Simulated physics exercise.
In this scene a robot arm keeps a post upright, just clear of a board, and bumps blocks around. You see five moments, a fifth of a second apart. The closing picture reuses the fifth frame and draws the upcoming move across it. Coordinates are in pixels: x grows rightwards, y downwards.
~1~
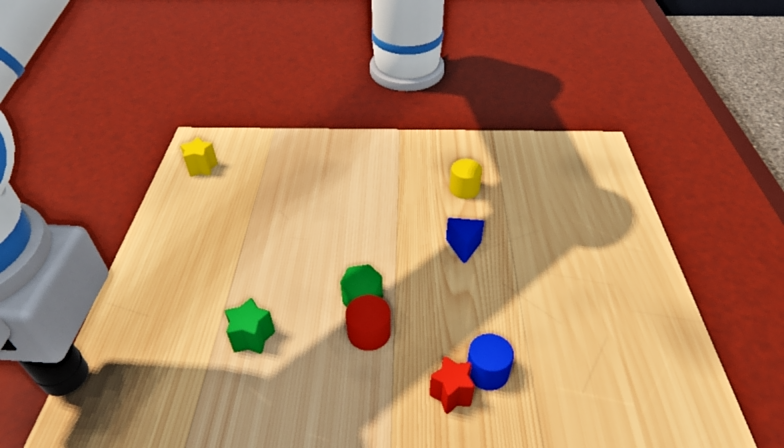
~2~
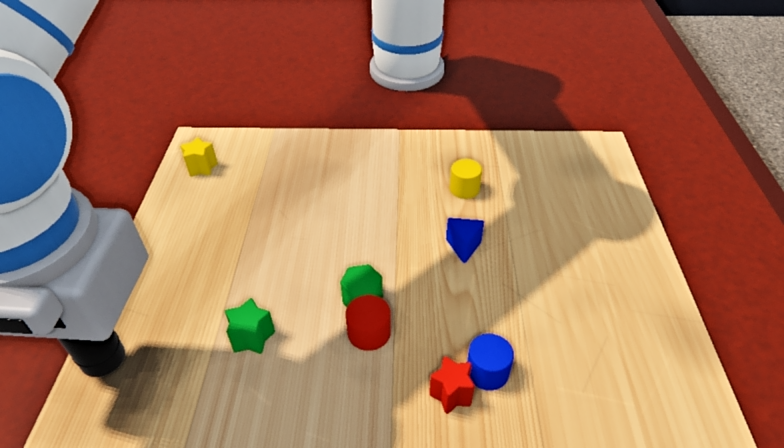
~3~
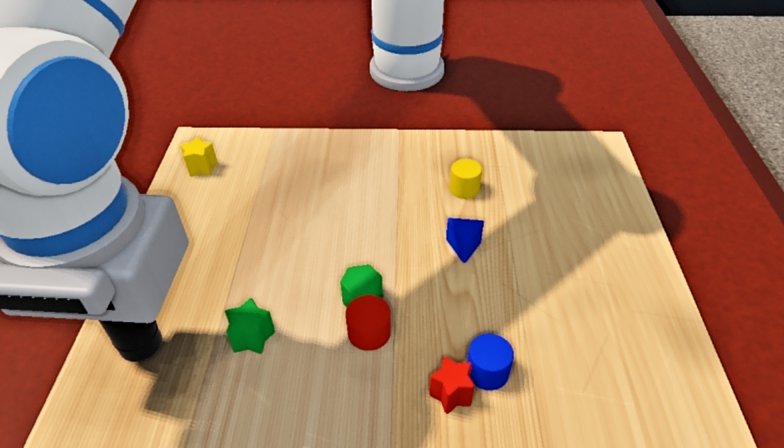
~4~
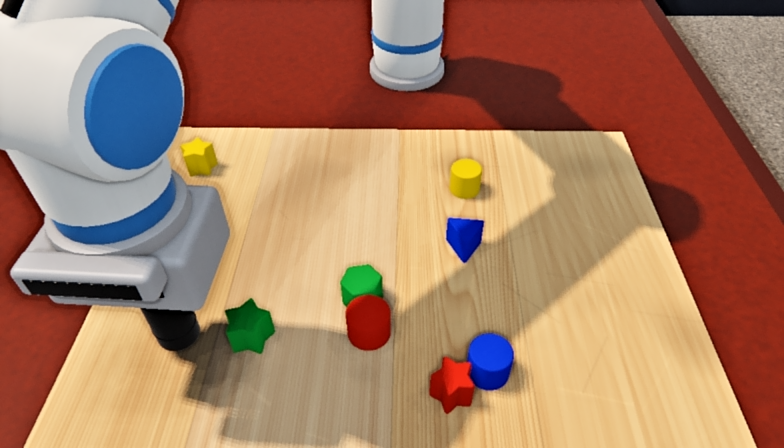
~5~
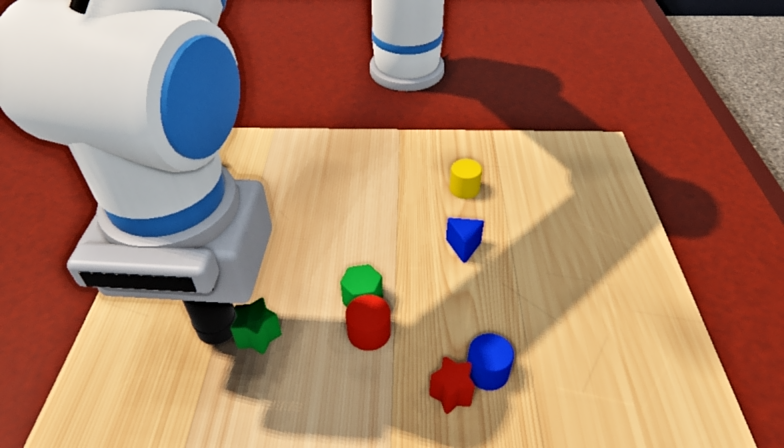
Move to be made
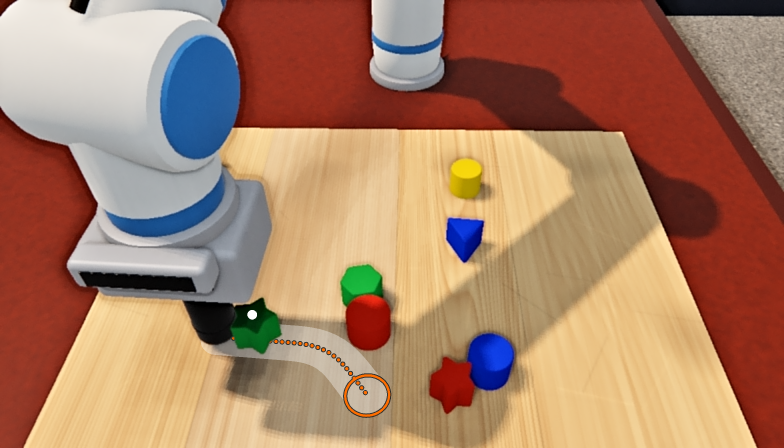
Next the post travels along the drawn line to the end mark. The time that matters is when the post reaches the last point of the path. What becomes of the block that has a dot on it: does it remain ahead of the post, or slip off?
Lost on the way.
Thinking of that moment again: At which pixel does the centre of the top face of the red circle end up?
Somewhere near (402, 306).
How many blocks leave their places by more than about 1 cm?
My count: 2.
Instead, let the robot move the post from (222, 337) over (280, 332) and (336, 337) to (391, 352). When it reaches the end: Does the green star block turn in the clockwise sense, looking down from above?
No - that is not the case.
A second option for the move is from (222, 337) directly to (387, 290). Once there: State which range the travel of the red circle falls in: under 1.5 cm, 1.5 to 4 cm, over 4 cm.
That one ends up 1.5 to 4 cm from where it is now.
The drawn path runs from (222, 337) through (278, 342) and (331, 354) to (367, 395); the dot is on the green star block.
On the path given first. One third of the way, post (277, 333); green star block (312, 316).
Two thirds of the way, post (330, 346); green star block (358, 312), turned 40° anticlockwise; red circle (398, 307).
At the end, post (367, 387); green star block (361, 314), turned 55° anticlockwise; green hexagon not moved; red circle (402, 306).
